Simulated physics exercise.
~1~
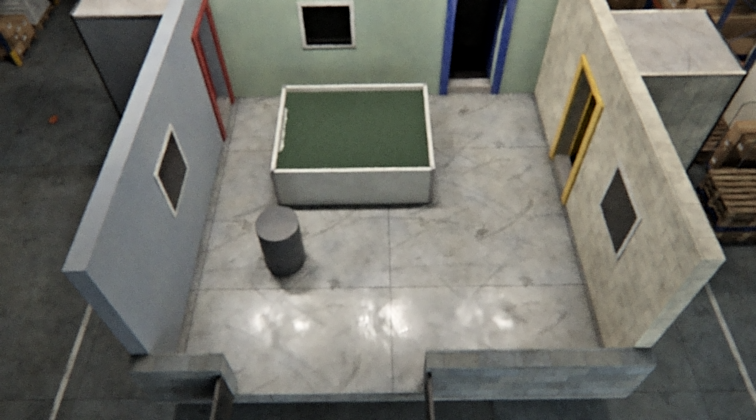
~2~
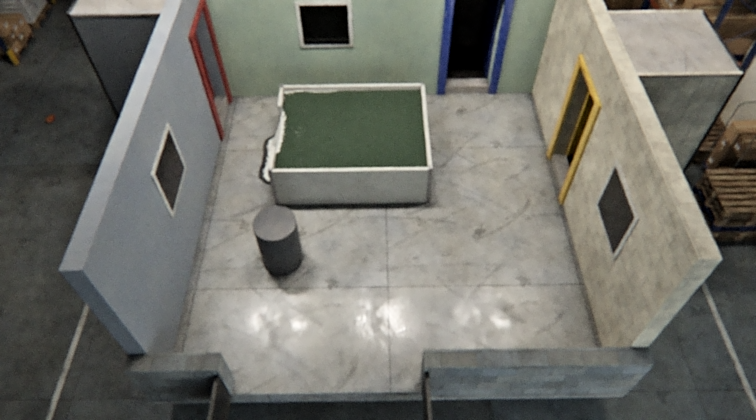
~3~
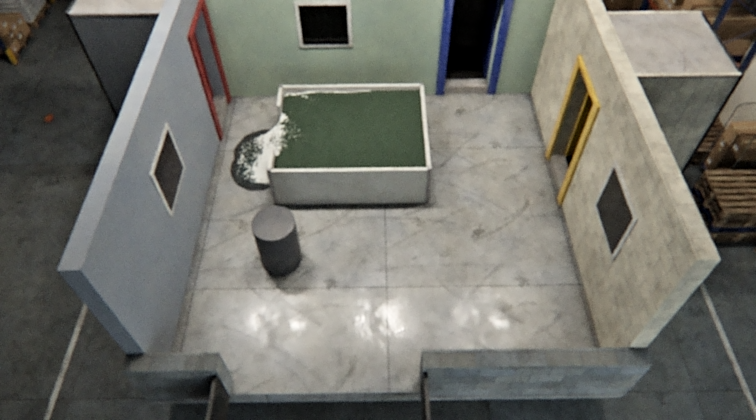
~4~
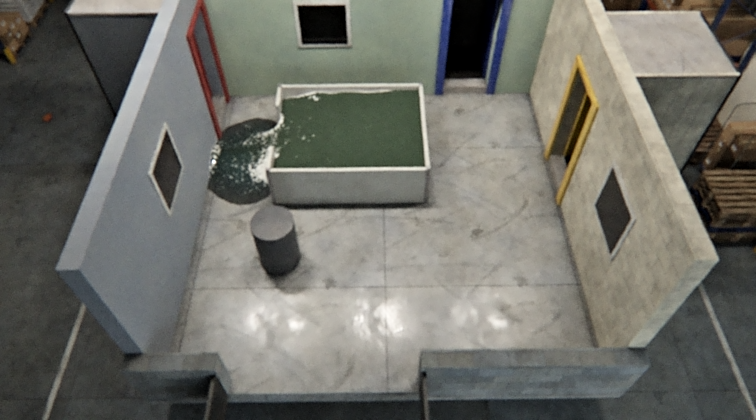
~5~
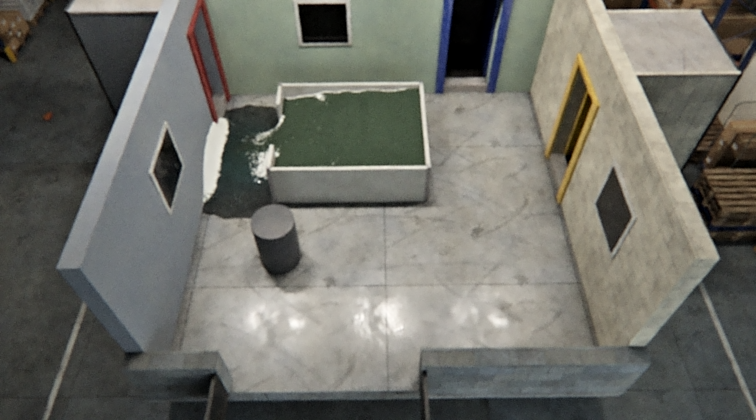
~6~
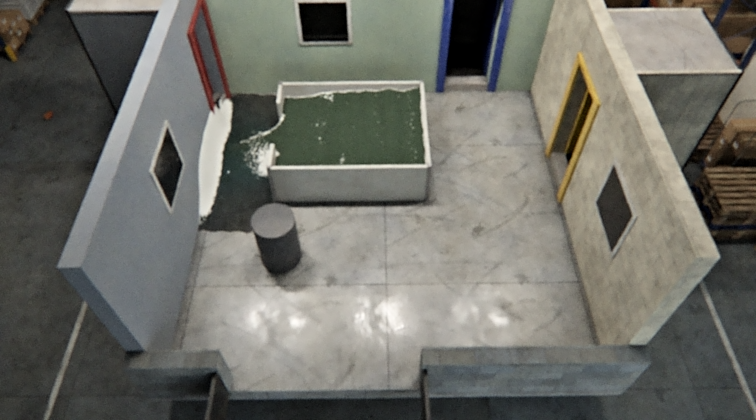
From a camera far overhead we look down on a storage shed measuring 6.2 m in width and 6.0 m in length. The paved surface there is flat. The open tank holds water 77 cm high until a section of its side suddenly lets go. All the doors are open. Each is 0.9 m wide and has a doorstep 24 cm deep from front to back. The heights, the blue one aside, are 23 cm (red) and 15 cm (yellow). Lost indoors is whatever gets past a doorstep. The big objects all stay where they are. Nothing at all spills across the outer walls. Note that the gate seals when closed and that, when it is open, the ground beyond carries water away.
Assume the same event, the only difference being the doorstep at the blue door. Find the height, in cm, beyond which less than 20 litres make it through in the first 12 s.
I would say 7 cm.
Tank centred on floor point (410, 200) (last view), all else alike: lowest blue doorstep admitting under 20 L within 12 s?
Then roughly 11.0 cm.
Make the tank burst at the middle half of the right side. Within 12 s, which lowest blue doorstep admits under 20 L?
Minimum height: Approx. 16 cm.
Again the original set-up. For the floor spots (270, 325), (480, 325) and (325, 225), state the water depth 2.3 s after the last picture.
About 4, 0 and 3 cm respectively.
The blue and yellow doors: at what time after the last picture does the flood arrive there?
The blue door at 2.0 s, the yellow door at 3.4 s.
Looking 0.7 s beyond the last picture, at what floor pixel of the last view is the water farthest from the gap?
Front tip: Approx. (177, 328) px.
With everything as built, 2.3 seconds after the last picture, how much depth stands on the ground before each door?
In cm: Blue 11, red 32, yellow 0.
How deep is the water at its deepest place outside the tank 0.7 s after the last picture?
Max depth: Near 61 cm.
Then, 0.7 s after the last picture water covers 20 % of the floor, deepest (61 cm) near (230, 95); it has not reached the blue door.
Then, 2.3 s after the last picture water covers 45 % of the floor, deepest (43 cm) near (229, 101); 11 cm at the blue door, 0 litres in over its 18 cm doorstep.
Then, 11.3 s after the last picture water covers 100 % of the floor, deepest (12 cm) near (215, 159); 6 cm at the blue door, 0 litres in over its 18 cm doorstep.
At the blue door as built, the water peaked near 12 cm, 5.5 s after the last picture.
Run again over the same 12 s with other heights there, 26 litres in over 6.5 cm, 15 litres over 7.5 cm. The limit of 20 litres is kept from about 7 cm up.
